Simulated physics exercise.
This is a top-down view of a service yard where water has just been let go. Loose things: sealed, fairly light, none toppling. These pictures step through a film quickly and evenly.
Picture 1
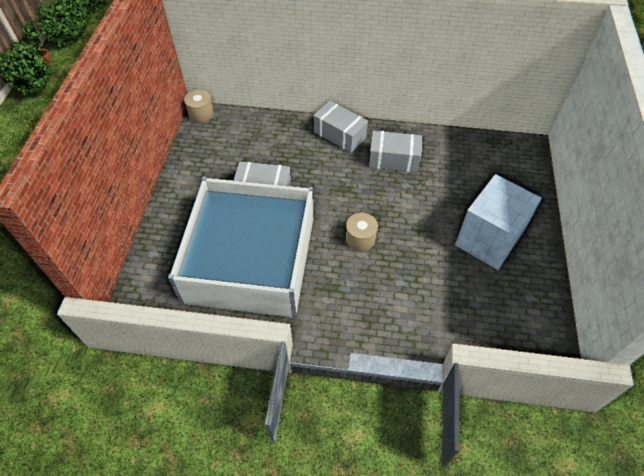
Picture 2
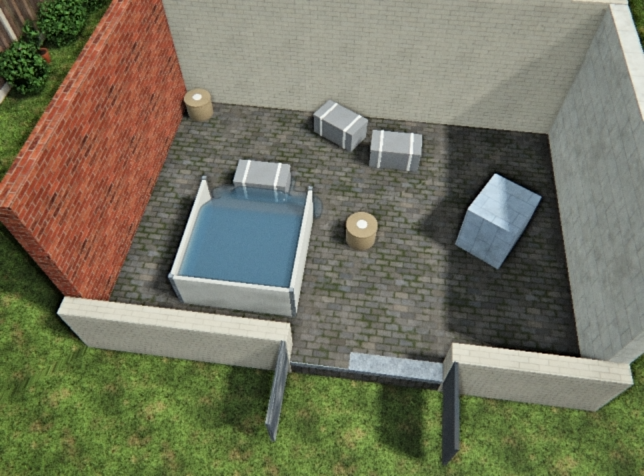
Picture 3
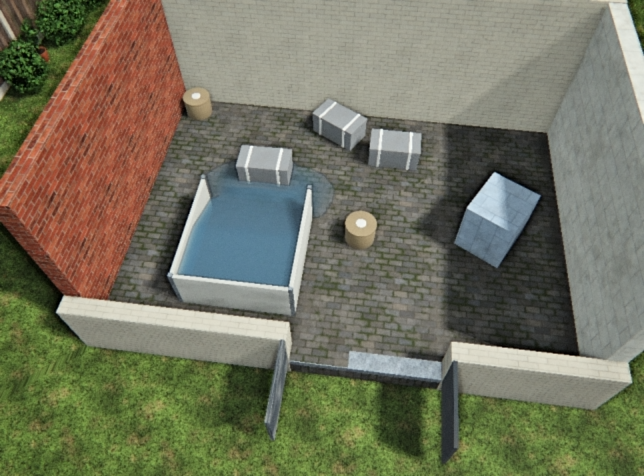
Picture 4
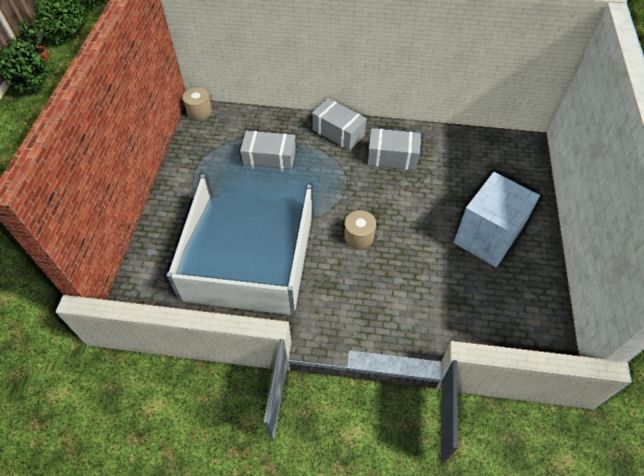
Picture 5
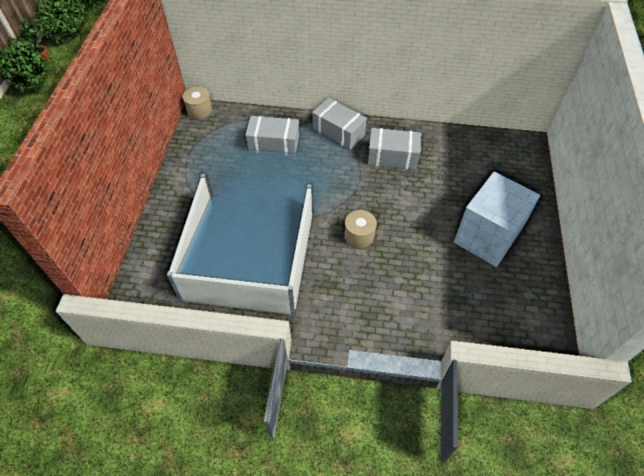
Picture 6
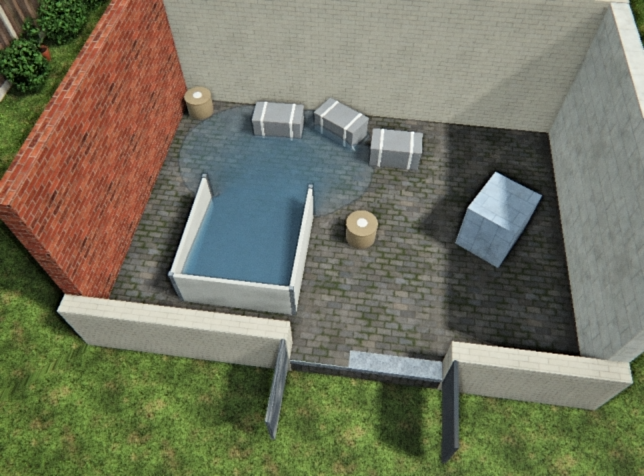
Water poured out of the back of a white-walled tank and spread over the paving, pushing the nearest grey trunk back towards the rear wall, while the other trunks and objects stayed put.
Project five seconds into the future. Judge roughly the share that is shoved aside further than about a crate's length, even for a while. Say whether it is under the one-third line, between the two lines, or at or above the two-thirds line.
It is at or above the two-thirds line.
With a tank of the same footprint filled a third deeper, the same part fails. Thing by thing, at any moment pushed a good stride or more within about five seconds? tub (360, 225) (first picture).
Lab note - result: Distance not reached.
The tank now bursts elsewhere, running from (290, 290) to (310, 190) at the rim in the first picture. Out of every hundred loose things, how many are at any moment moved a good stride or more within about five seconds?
Close to 20 in a hundred.
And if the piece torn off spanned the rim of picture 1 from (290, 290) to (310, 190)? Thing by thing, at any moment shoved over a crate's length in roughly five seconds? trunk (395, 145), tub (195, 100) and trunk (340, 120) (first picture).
Taking them in order, less than that, less than that, less than that.
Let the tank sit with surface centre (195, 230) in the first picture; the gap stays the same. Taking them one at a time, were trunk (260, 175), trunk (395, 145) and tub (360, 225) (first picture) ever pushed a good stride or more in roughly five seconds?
Taking them in turn: Got sent well off; got sent well off; kept near its start.
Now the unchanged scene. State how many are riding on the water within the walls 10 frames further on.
The figure is 3.
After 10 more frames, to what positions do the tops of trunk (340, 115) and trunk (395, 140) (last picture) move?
Look for them at about (427, 117) and about (430, 141).
A moment on, 1 of 5 are well off their spots; 1 afloat.
Next, 3 of 5 are well off their spots; 3 afloat.
Later, 4 of 5 are well off their spots; 3 afloat.
In the end, 4 of 5 are well off their spots, and 4 have been at some point; 3 afloat.
